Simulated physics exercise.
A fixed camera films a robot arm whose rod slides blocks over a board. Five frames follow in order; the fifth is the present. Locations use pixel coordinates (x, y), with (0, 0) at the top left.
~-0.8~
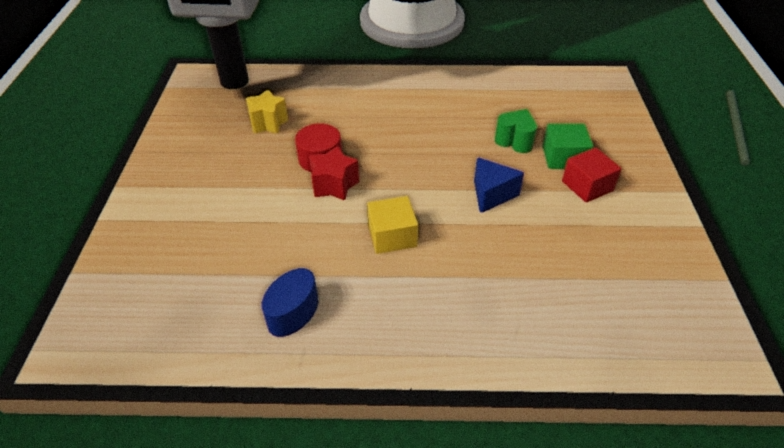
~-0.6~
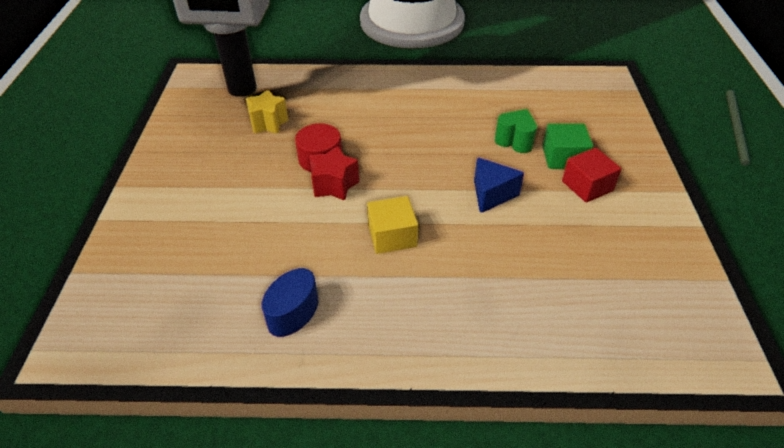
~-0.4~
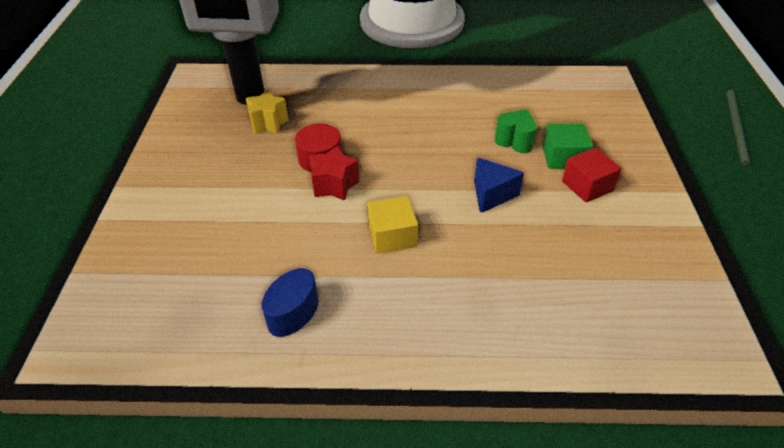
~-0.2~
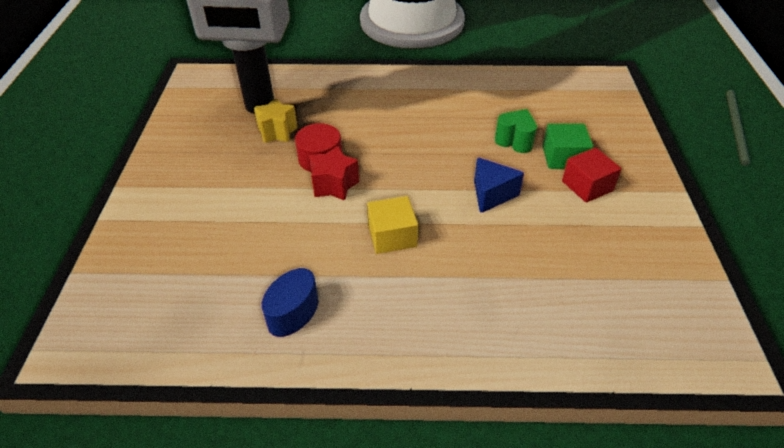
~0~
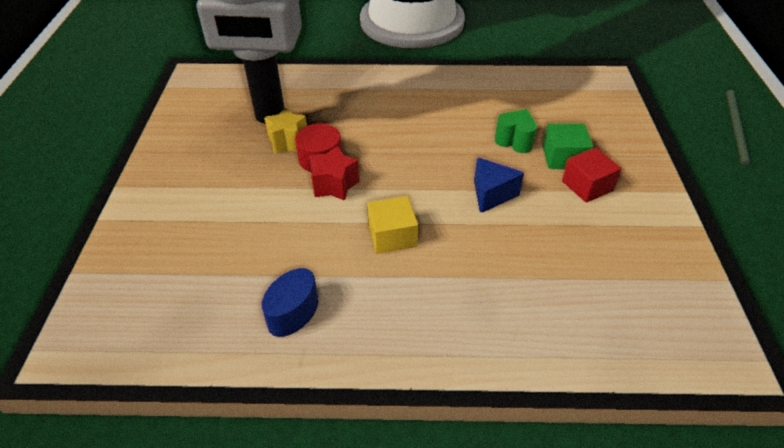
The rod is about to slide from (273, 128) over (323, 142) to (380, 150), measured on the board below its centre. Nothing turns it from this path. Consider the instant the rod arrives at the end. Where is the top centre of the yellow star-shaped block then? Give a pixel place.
At (361, 144).
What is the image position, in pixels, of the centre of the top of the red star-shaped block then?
I think it will end close to (351, 199).
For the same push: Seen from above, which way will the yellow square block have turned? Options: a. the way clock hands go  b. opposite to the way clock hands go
Letter b.
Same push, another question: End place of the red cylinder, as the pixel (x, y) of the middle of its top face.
Its top face will be centred at roughly (369, 171).
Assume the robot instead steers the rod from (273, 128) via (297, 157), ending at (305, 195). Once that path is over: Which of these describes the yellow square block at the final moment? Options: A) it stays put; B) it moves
Option B.
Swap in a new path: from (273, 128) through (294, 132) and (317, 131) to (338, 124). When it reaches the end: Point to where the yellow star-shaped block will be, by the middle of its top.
I'd say the yellow star-shaped block ends with its top centre at (314, 126).
On the path given first. One third of the way, rod (304, 125); yellow star-shaped block (309, 134), turned 25° clockwise; red cylinder (338, 149); red star-shaped block (345, 176), turned 15° clockwise.
Two thirds of the way, rod (341, 133); yellow star-shaped block (338, 143), turned 40° clockwise; red cylinder (360, 164); red star-shaped block (353, 193), turned 35° clockwise.
At the end, rod (379, 137); yellow star-shaped block (361, 144), turned 70° clockwise; red cylinder (369, 171); red star-shaped block (351, 199), turned 50° clockwise; yellow square block (393, 220), turned 25° anticlockwise.
